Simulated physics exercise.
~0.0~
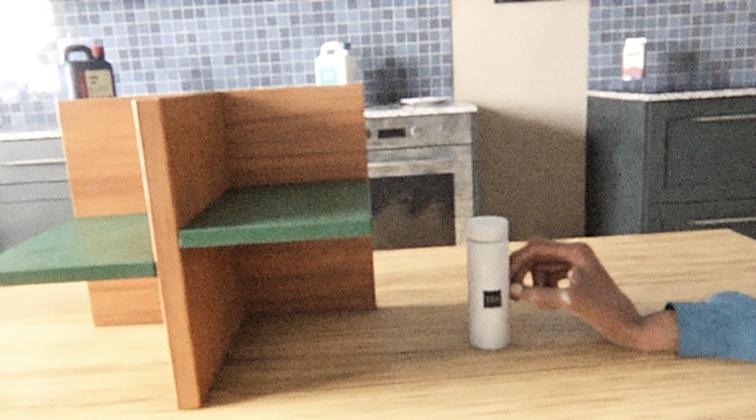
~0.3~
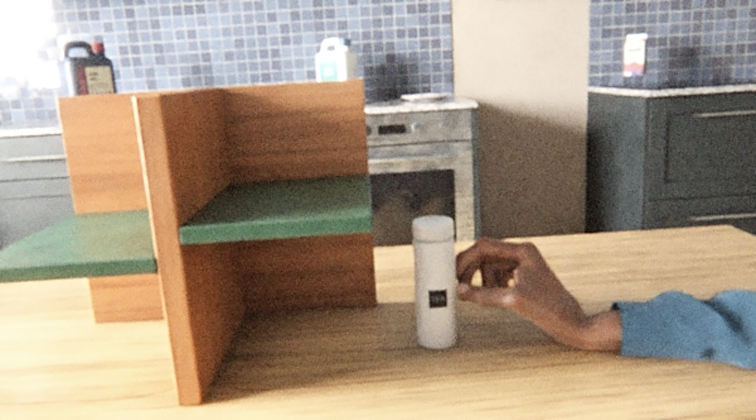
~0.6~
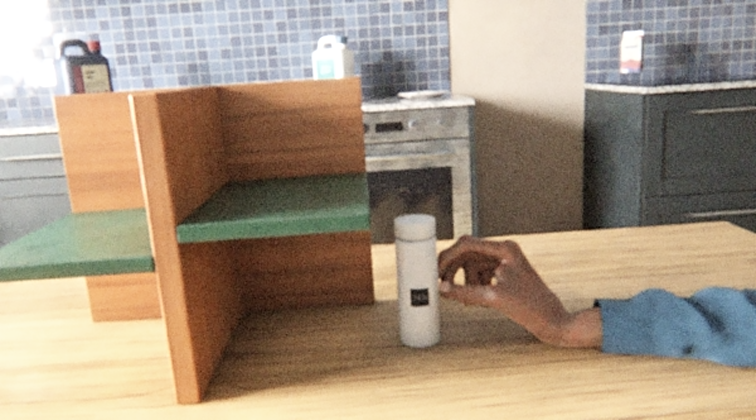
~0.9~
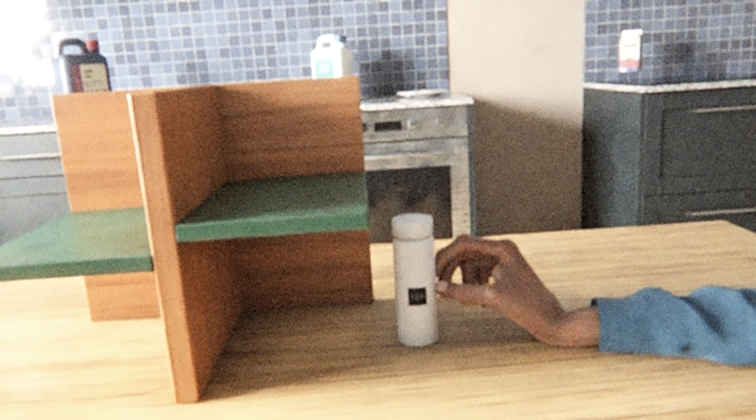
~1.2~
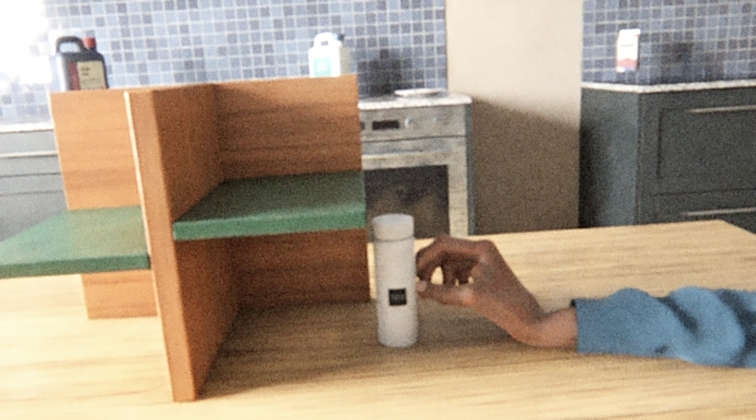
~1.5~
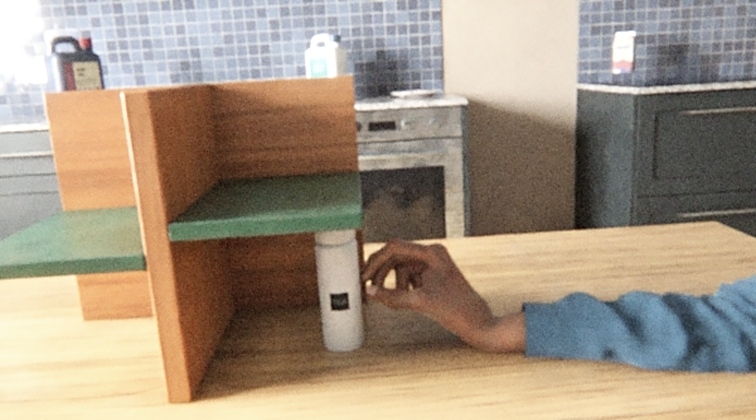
A hand in a blue sleeve holds a slim white shaker with a small dark label upright on a light wooden table, seen from the front by a slightly swaying camera in a kitchen. To the left stands a brown wooden unit with green shelves, while an oven, dark cabinets and blue tiles fill the background. The hand slides the shaker left toward the low green shelf, pauses briefly, then pushes it on to the shelf's edge. Finally the shaker, still upright, goes in beneath the shelf, with the hand just beside it.
